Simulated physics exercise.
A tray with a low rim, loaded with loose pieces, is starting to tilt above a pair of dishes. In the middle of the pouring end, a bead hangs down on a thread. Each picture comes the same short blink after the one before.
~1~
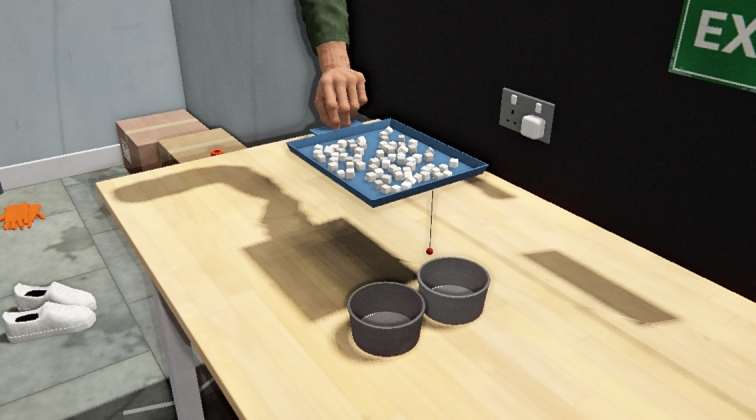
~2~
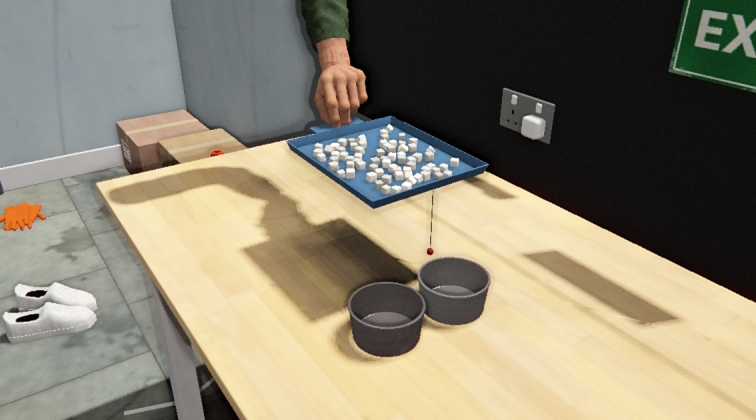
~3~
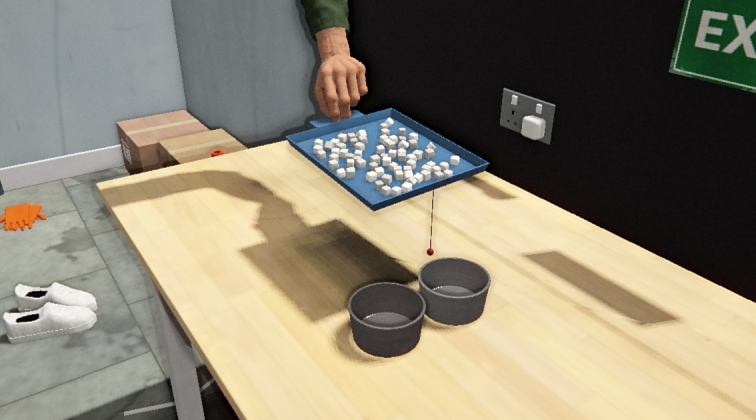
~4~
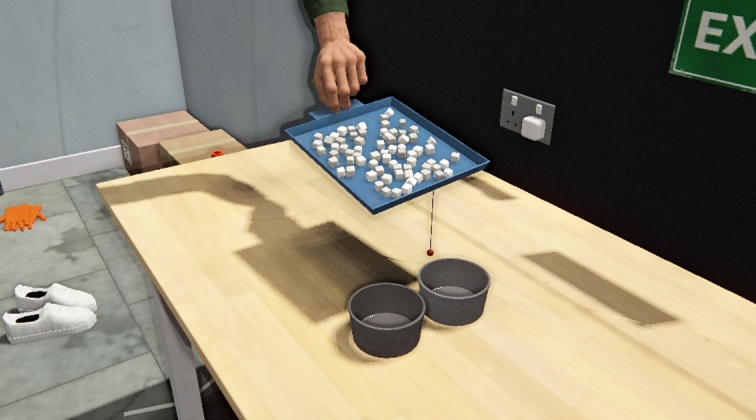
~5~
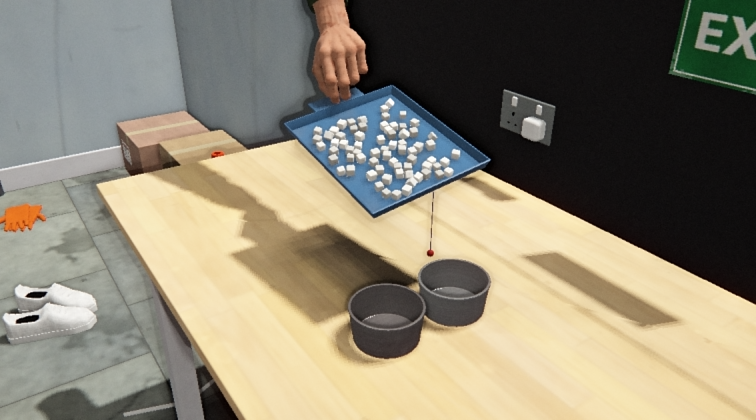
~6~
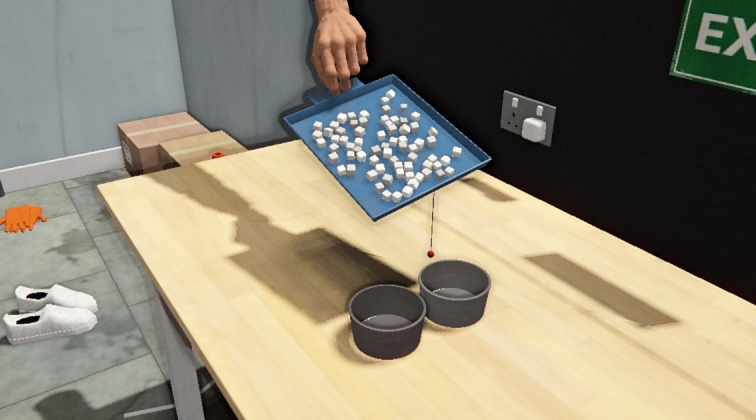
The footage shows a hand at the far side of a blue tray of white cubes above two dark dishes on a wooden table, as the tray gradually tilts toward the dishes, its near left corner lowest.
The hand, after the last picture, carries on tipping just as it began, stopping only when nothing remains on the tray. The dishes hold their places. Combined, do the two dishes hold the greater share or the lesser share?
The dishes will gather a lesser portion.
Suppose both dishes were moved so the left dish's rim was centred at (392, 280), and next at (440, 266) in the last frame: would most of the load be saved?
For the two tries in order: Exceeding half, not as much as half.
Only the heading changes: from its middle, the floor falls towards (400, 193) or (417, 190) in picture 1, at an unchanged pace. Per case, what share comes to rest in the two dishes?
Well, 60 percent for one and then 70 percent for the other.
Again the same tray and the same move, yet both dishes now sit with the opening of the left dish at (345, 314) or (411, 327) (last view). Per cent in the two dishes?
About 40 per cent, then about 0 per cent.
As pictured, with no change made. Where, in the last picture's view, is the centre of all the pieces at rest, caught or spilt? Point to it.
Somewhere close to (378, 306) in the last picture.
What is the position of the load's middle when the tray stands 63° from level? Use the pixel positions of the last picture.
Near (384, 185).
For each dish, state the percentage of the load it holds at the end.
The left dish has 10 per cent, the right dish has 10.
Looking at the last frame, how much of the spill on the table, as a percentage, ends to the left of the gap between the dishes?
I'd put it at close to 90 per cent.
Soon after the last picture, tray tipped steeply; nearly all on the tray; a stray few in the air.
A little later, tray tipped right over; about half on the tray; a small part in the left dish; a stray few in the right dish; about a quarter outside both; about a quarter in the air.
Later still, tray tipped past a quarter turn; a small part in the left dish; a small part in the right dish; most outside both.
At rest, tray tipped past a quarter turn; a small part in the left dish; a small part in the right dish; most outside both.
